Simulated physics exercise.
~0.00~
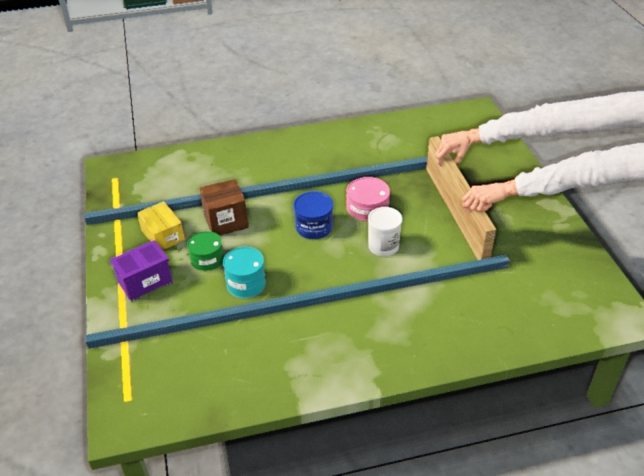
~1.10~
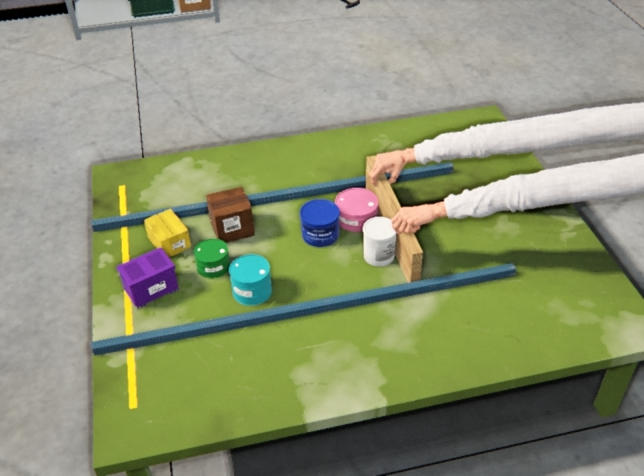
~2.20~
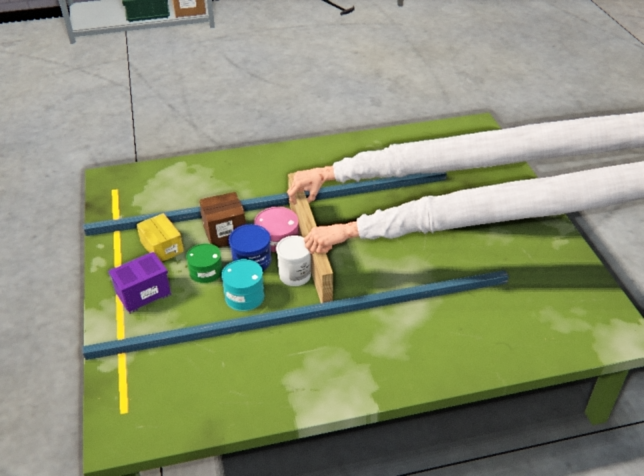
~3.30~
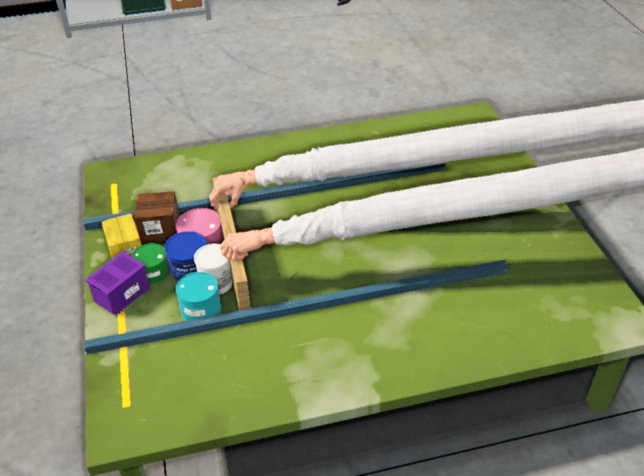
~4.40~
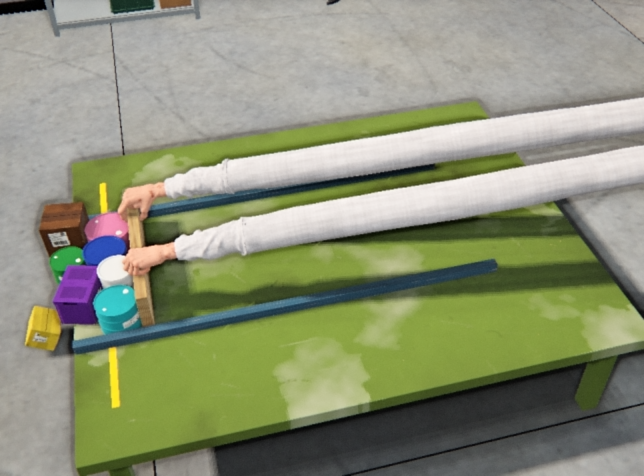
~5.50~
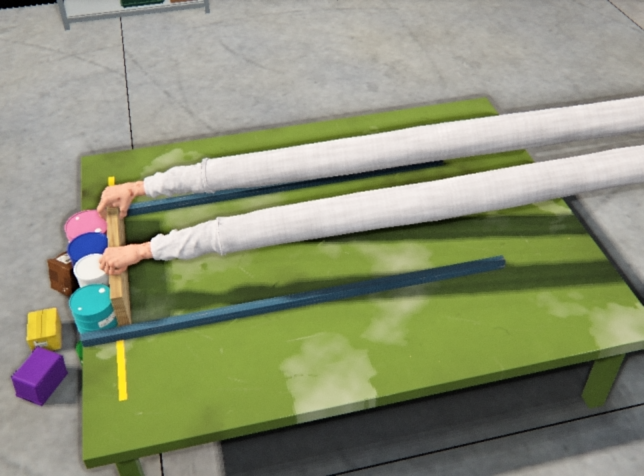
Hands sliding a wooden plank left across a green table, pushing boxes and tubs together until four drop off the edge.
